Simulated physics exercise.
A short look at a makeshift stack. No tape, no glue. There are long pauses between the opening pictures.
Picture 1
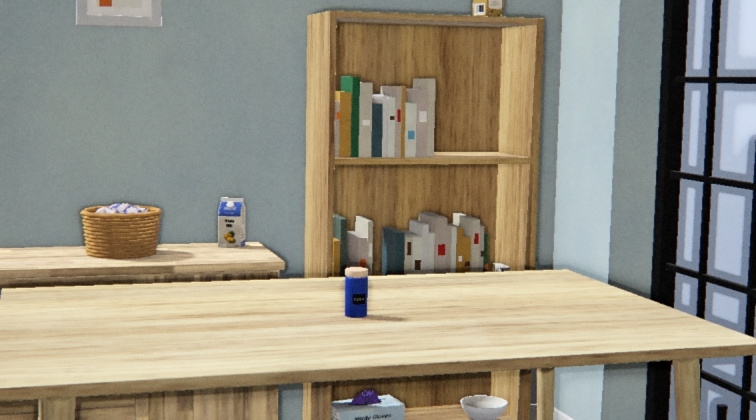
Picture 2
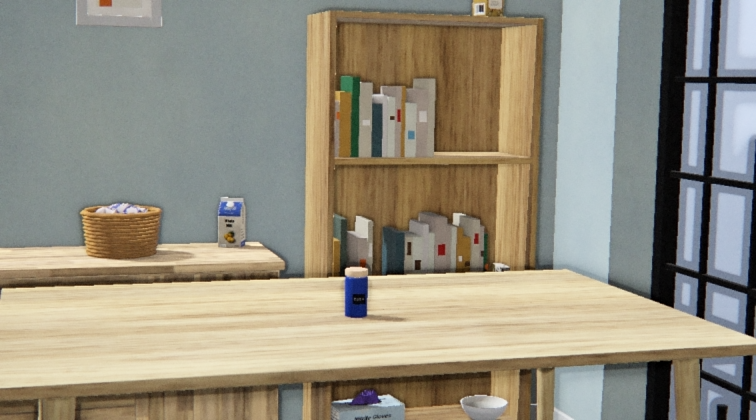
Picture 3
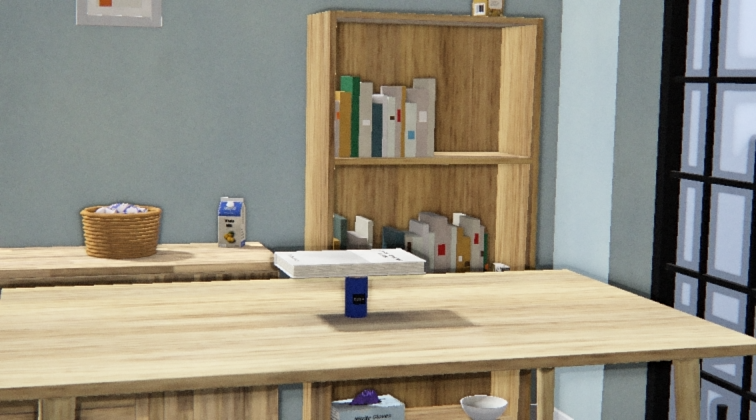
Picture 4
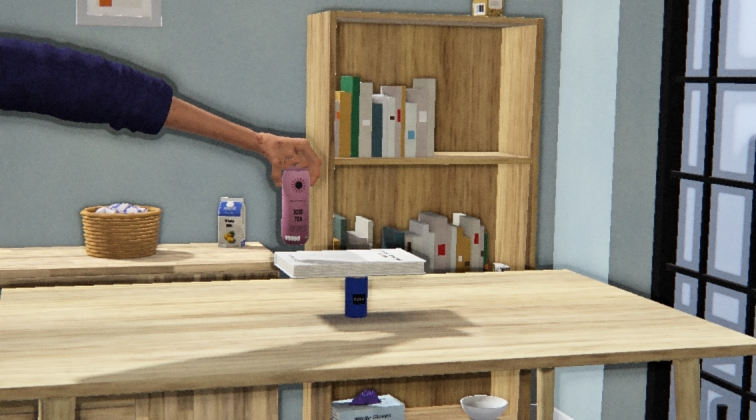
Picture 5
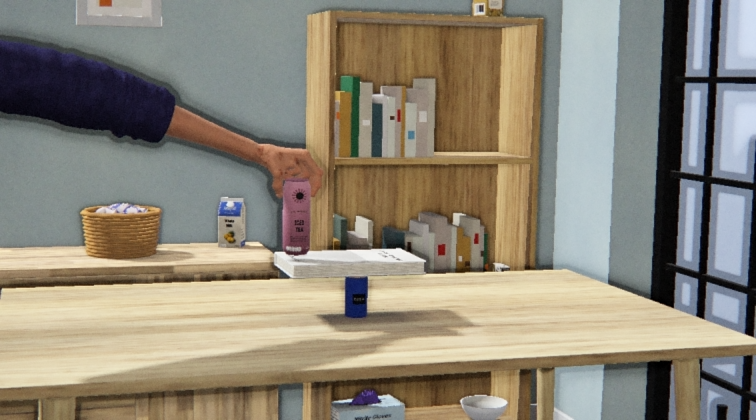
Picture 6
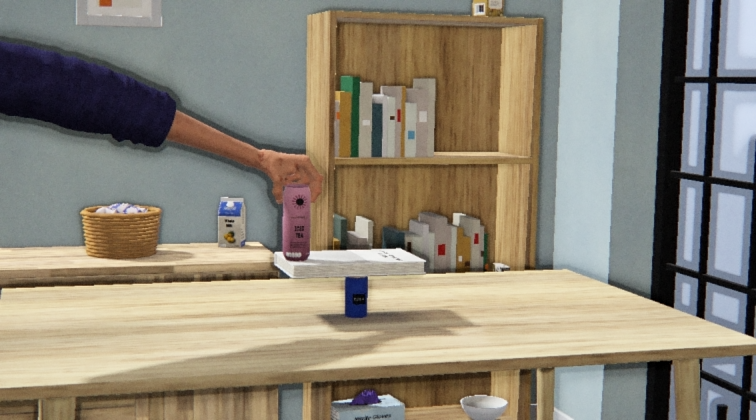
At the start, a small blue container stands alone on a wooden table, and then a white book lies flat on top of it. A hand in a dark blue sleeve reaches in from the left and lowers a pink can onto the book's left end, still gripping it.
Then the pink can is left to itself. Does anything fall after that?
Here the stack gives way.
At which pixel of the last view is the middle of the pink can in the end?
Near (211, 306).
Then, 0.40 s after the last picture, pink can now fallen; white book tipped 39° from how it was.
Then, 0.50 s after the last picture, white book tipped 46° from how it was.
Then, 0.60 s after the last picture, white book tipped 39° from how it was.
Then, 0.90 s after the last picture, white book now fallen; blue shaker slid a little.
At rest, fallen, pink can and white book; blue shaker in place. Seen from the same camera at the end, pink can near (211, 306). The stack loses its balance.
